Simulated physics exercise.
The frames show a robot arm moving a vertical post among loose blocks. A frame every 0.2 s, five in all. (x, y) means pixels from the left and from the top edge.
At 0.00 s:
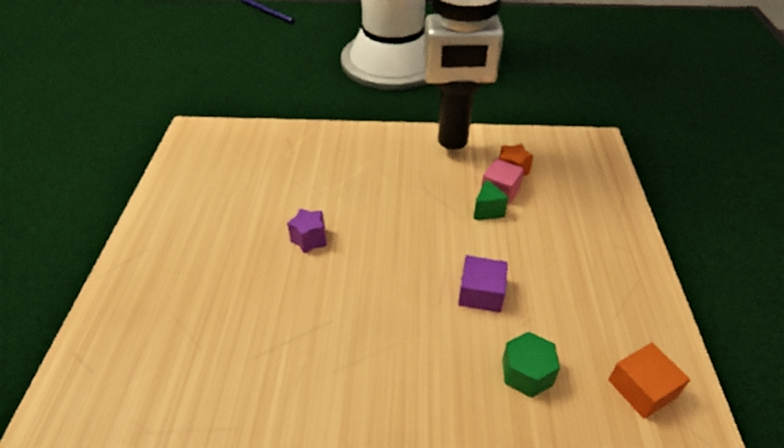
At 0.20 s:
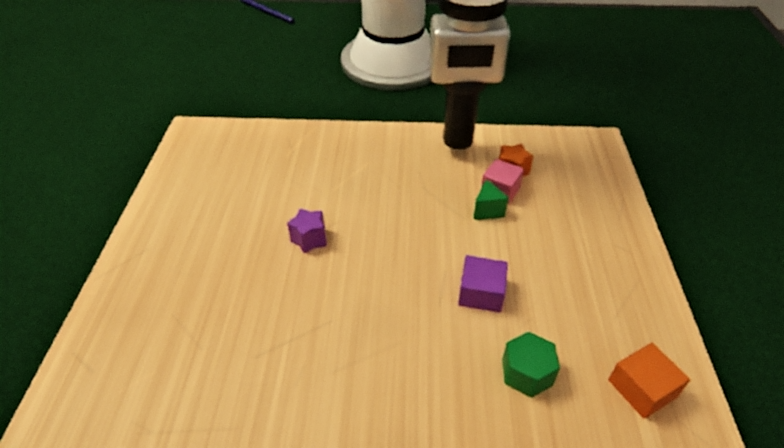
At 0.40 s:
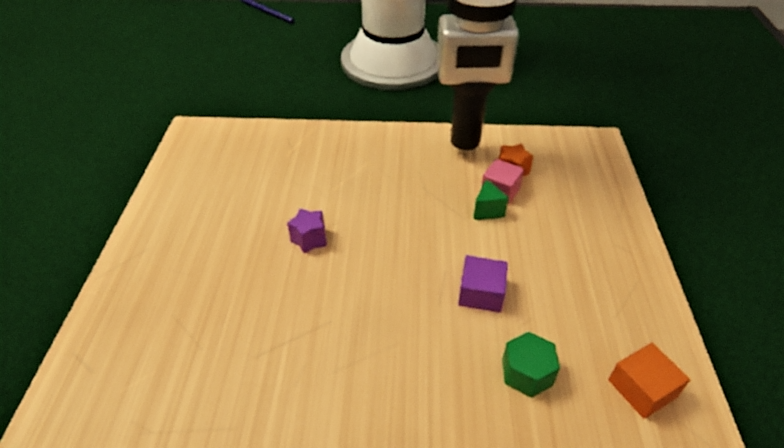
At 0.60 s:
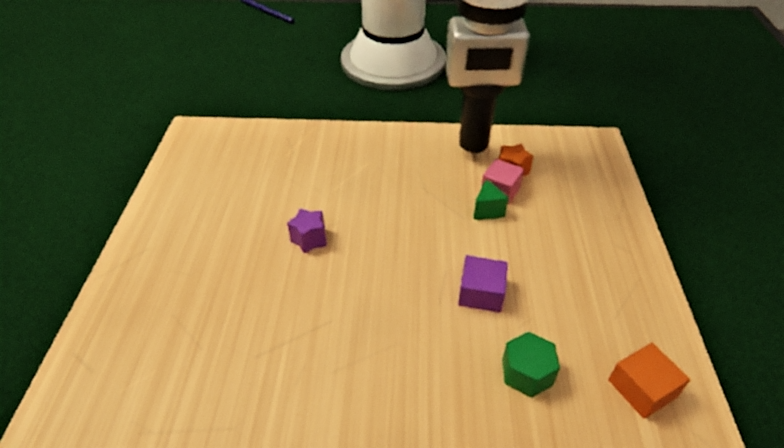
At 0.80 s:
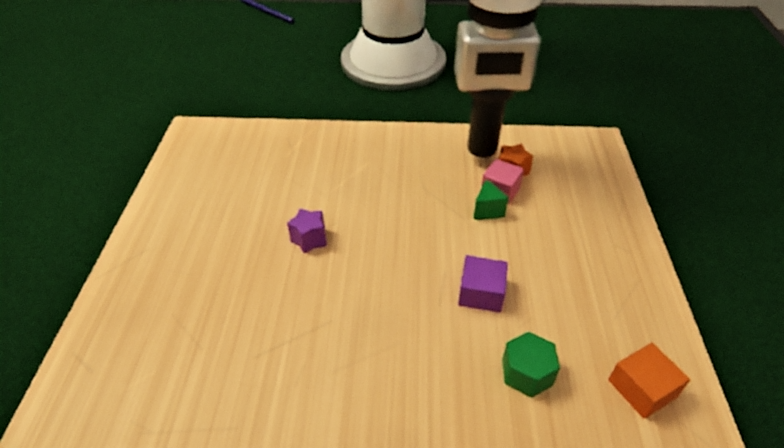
A robot arm's dark vertical post slides slowly rightward and slightly nearer along the far edge of a pale wooden board on dark green cloth, seen from above by a still camera. It closes in beside a cluster of an orange star, pink block and green triangular block. The purple star at left, purple cube, green hexagonal block and orange cube nearer the viewer stay still.
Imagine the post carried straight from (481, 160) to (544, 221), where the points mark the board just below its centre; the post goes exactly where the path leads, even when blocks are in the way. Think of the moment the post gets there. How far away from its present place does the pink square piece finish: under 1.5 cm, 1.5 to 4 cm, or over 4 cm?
It ends over 4 cm away.
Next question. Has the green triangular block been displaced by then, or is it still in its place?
It is moved from its place.
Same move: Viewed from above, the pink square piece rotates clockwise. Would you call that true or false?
That is true.
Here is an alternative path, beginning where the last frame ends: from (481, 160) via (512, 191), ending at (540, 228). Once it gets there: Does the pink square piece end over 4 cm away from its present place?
Answer: Yes.
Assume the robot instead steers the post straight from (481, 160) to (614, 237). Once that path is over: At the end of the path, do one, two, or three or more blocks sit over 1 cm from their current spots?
Answer: Two blocks.
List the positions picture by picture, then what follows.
In the first picture, post tip (453, 141); block tops, green triangular block (491, 192); pink square piece (504, 171); orange star (516, 152).
In the second picture, post (458, 141); blocks unchanged.
In the third picture, post (465, 141); blocks unchanged.
In the fourth picture, post (474, 144); blocks unchanged.
In the fifth picture, post (482, 148); green triangular block (491, 192); pink square piece (504, 171); orange star (516, 152).
On the path given first. One third of the way, post (502, 168); green triangular block (489, 195); pink square piece (510, 185), turned 20° clockwise; orange star (538, 164), turned 30° anticlockwise.
Two thirds of the way, post (523, 188); green triangular block (487, 201), turned 30° clockwise; pink square piece (517, 203), turned 60° clockwise; orange star (553, 171), turned 95° anticlockwise.
At the end, post (547, 210); green triangular block (487, 201), turned 30° clockwise; pink square piece (523, 215), turned 110° clockwise; orange star (554, 173), turned 110° anticlockwise.
